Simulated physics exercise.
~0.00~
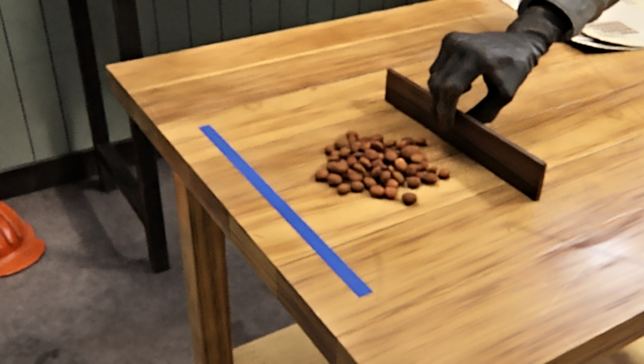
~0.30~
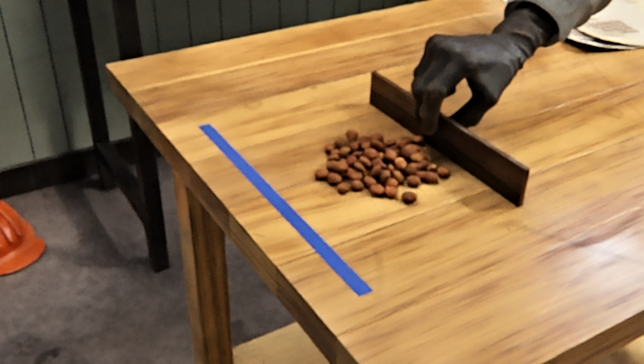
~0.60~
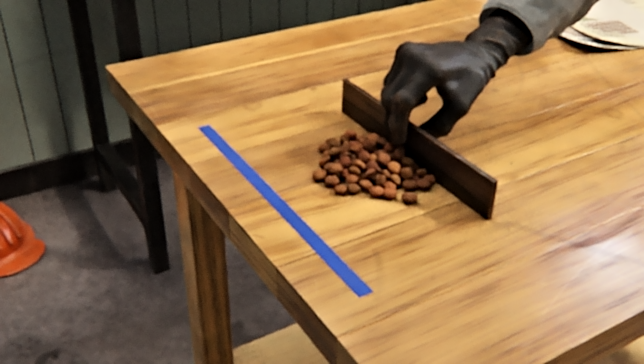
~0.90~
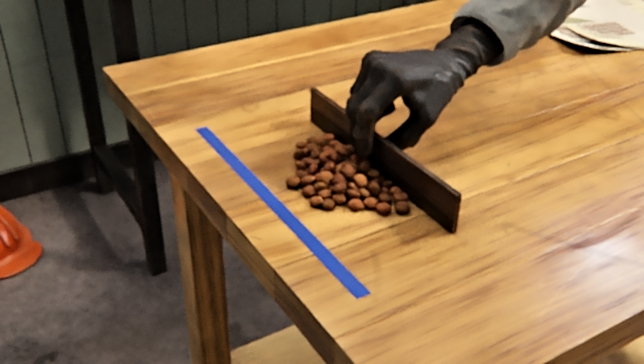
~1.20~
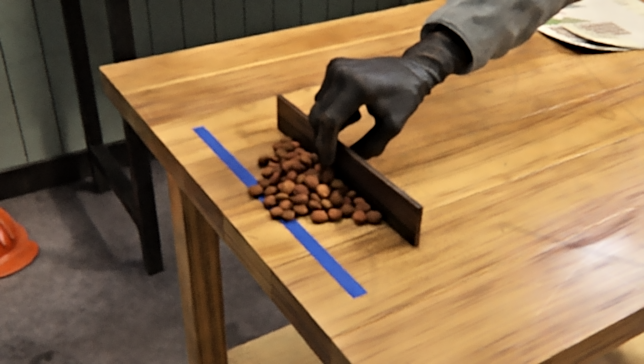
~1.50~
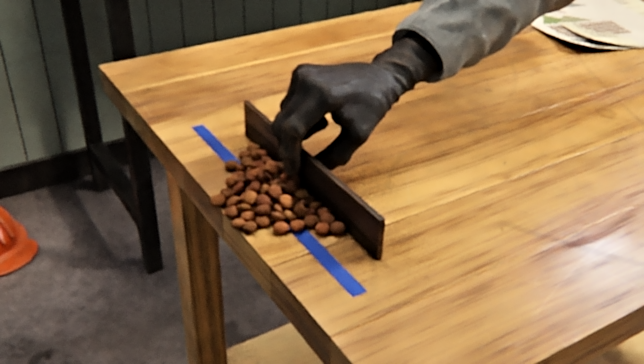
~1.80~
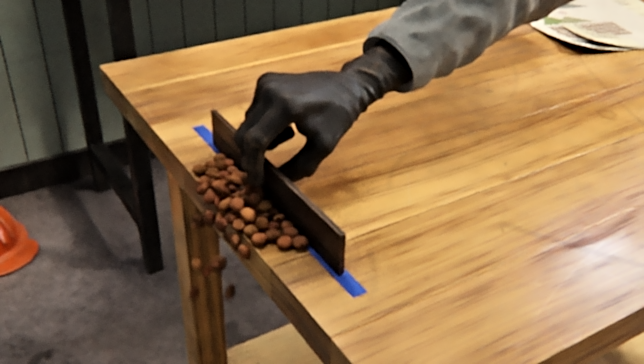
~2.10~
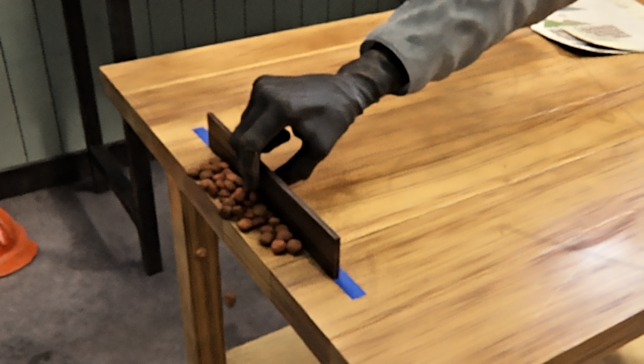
The footage shows a black-gloved hand sliding an upright dark wooden strip leftward across a wooden table, pushing a heap of small brown nut-like pieces over a line of blue tape, until the strip stops at the tape and some pieces drop off the edge while others remain on the table.
